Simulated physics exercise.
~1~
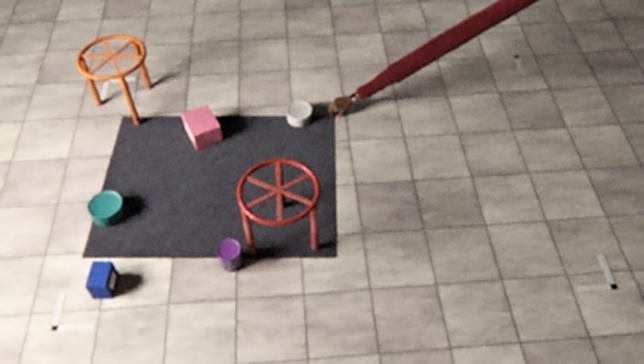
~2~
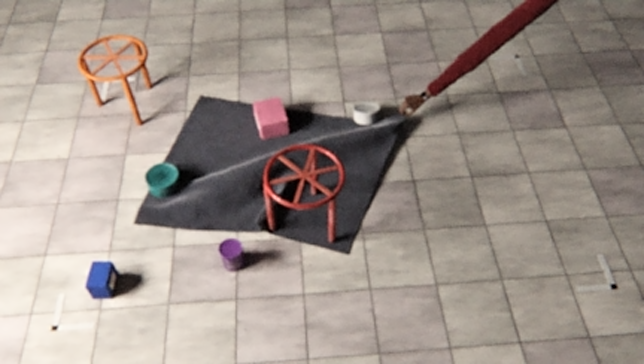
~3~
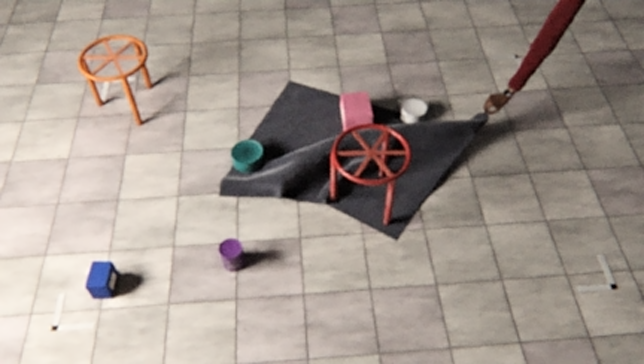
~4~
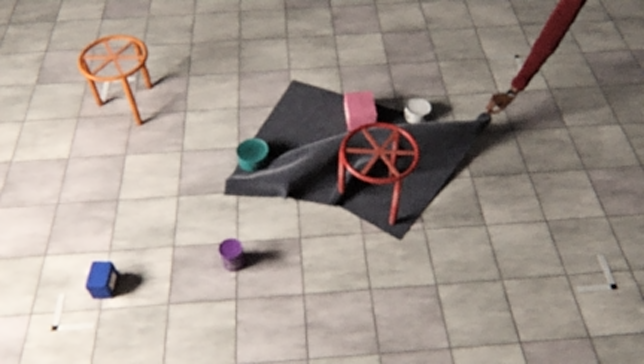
Dark cloth sliding right across a tiled floor, pulled by a red arm, wrinkling and carrying a red stool, pink box and two containers.
